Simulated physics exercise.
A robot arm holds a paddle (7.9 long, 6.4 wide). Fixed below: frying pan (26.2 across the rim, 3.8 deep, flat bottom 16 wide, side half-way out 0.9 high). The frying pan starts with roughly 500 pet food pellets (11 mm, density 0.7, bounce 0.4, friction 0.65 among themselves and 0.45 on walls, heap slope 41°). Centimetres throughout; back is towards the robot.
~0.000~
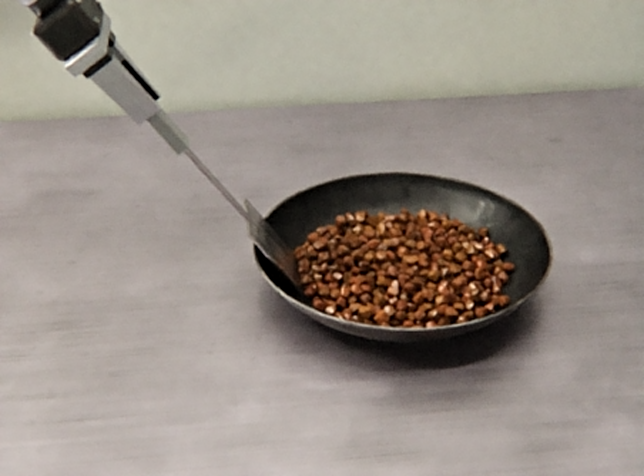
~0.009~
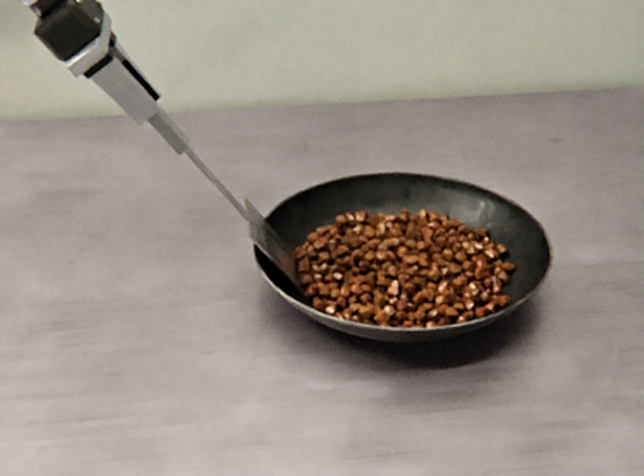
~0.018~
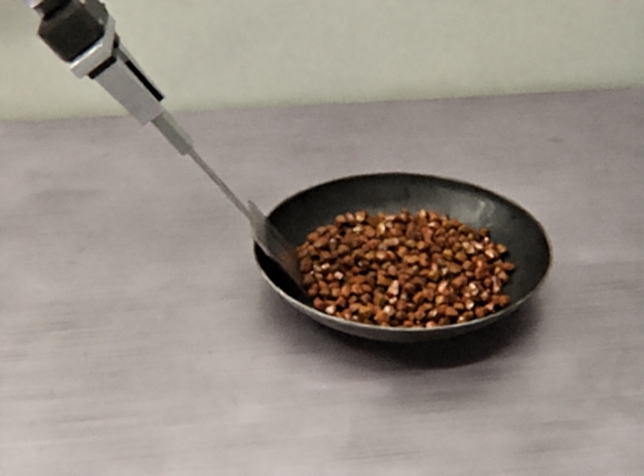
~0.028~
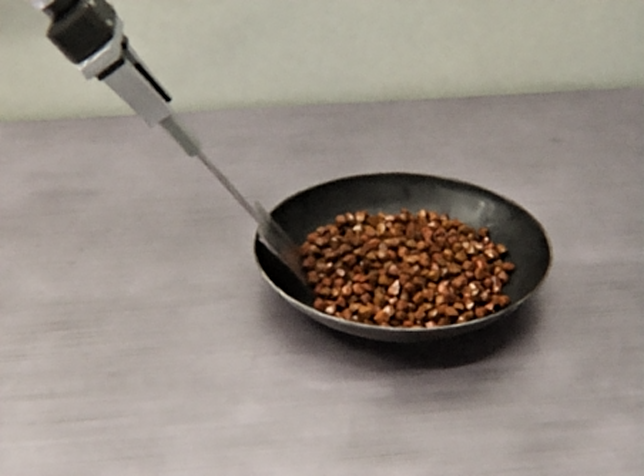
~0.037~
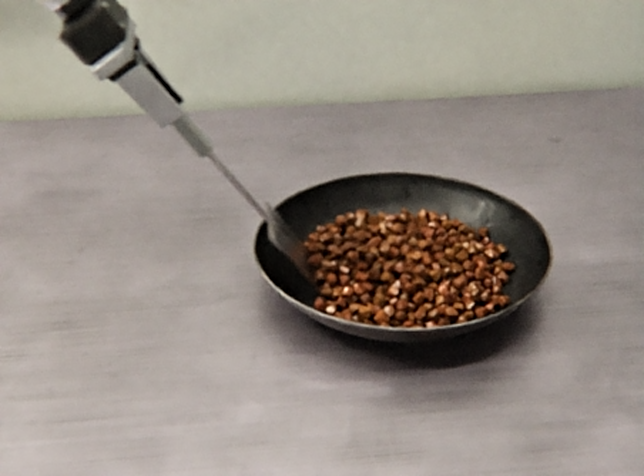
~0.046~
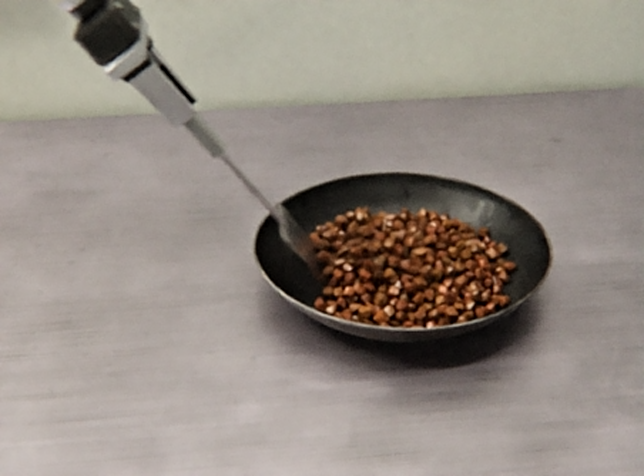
A robot arm holding a flat paddle pushed slowly rightward into a heap of brown pellets in a dark frying pan, nudging the left edge of the pile slightly while the pan stayed still.
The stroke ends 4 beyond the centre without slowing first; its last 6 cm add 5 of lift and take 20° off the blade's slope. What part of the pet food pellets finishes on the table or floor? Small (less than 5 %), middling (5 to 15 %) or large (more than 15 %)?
On the table or floor the share is middling, 5 to 15 %.
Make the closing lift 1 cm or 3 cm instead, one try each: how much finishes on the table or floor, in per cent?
Some 5 and 5 per cent.
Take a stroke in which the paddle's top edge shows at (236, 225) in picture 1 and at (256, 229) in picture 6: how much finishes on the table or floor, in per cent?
About 0 per cent.
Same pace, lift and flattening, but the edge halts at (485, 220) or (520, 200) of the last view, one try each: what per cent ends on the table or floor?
About 15 and 30 per cent.
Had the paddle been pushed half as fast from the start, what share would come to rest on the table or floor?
It would be near 0 per cent.
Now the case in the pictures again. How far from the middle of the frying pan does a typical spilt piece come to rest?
About 30 cm.
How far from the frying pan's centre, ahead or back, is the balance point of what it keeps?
Roughly 3.5 cm ahead.
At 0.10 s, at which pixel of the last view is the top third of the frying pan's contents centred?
Around (436, 246).
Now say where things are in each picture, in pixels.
The first frame shows paddle top edge at (247, 217), sloping 55°; upper third of the load around (403, 258), from x 300 to 510, top at y 215; 495 in the frying pan.
The second frame shows paddle top edge at (248, 217), sloping 55°; upper third of the load around (403, 258), from x 300 to 510, top at y 215.
The third frame shows paddle top edge at (251, 218), sloping 55°; upper third of the load around (402, 257), from x 300 to 510, top at y 215.
The fourth frame shows paddle top edge at (258, 219), sloping 55°; upper third of the load around (399, 258), from x 300 to 510, top at y 215.
The fifth frame shows paddle top edge at (269, 220), sloping 55°; upper third of the load around (396, 255), from x 300 to 510, top at y 215.
The sixth frame shows paddle top edge at (280, 220), sloping 55°; upper third of the load around (398, 253), from x 300 to 510, top at y 210; 495 in the frying pan.
By 0.07 s, sloping 55°, highest piece 6 above the table; 495 in the frying pan.
By 0.10 s, sloping 48°, highest piece 7 above the table; 495 in the frying pan.
By 0.32 s, sloping 35°, highest piece 5 above the table; 448 in the frying pan, 45 on the table or floor, 2 on the blade or in flight.
By 1.37 s, sloping 35°, highest piece 5 above the table; 448 in the frying pan, 47 on the table or floor.
Final count, 448 in the frying pan, 47 on the table or floor. That is 9 % on the table or floor.
